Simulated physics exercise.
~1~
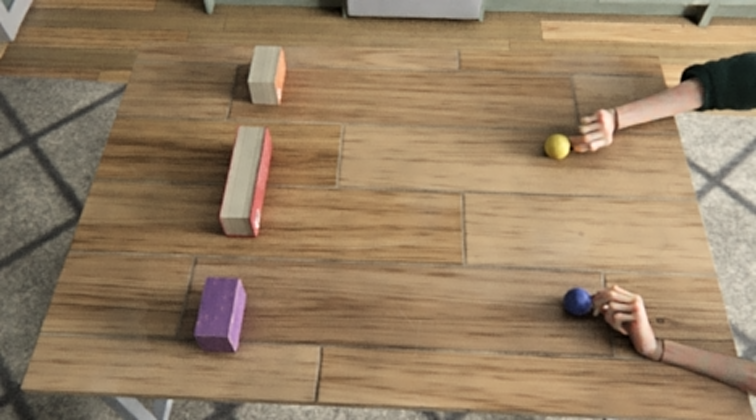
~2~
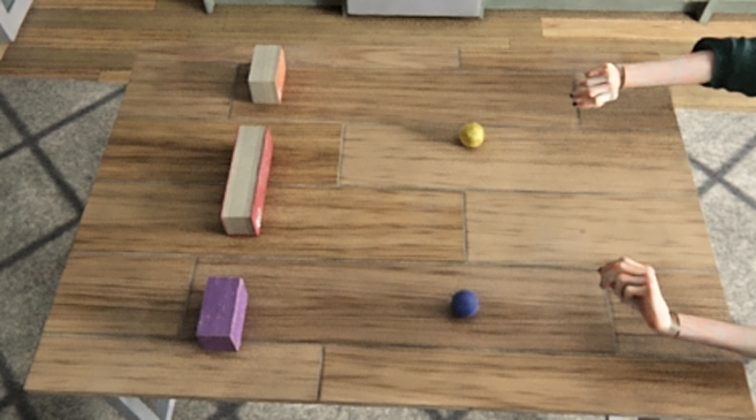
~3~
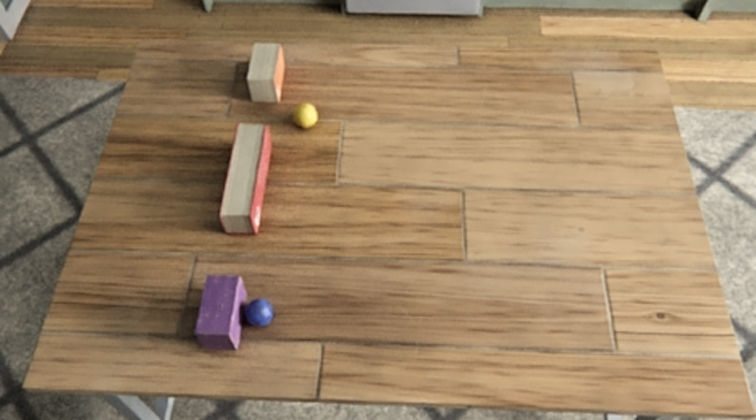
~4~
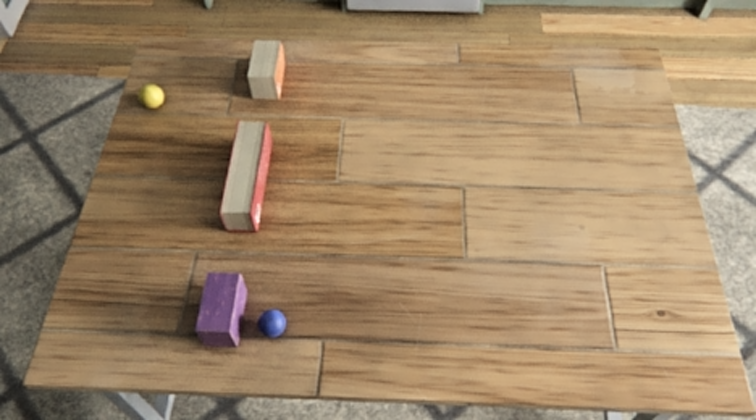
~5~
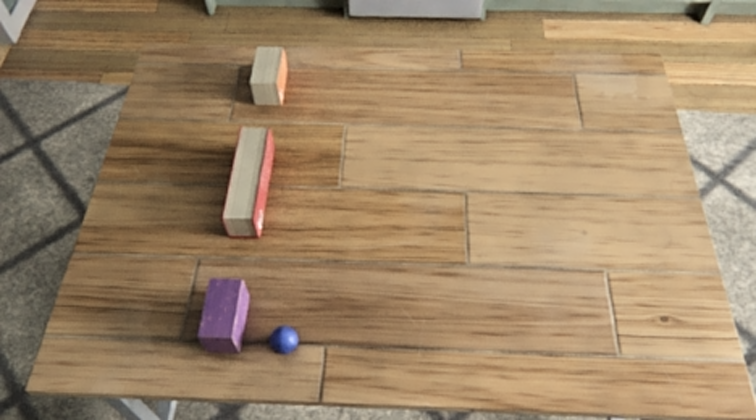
A wooden tabletop above a patterned grey rug is seen from above, the view swaying slightly. On the left stand a small pale block with an orange side at the top, a longer pale and red block in the middle, and a purple block below. Two hands at the right release a yellow ball and a blue ball, which roll left as the hands withdraw. The yellow ball passes between the upper two blocks and continues left until it is out of sight. The blue ball hits the purple block, bounces back and drifts slightly right and down, ending near the block's lower right.
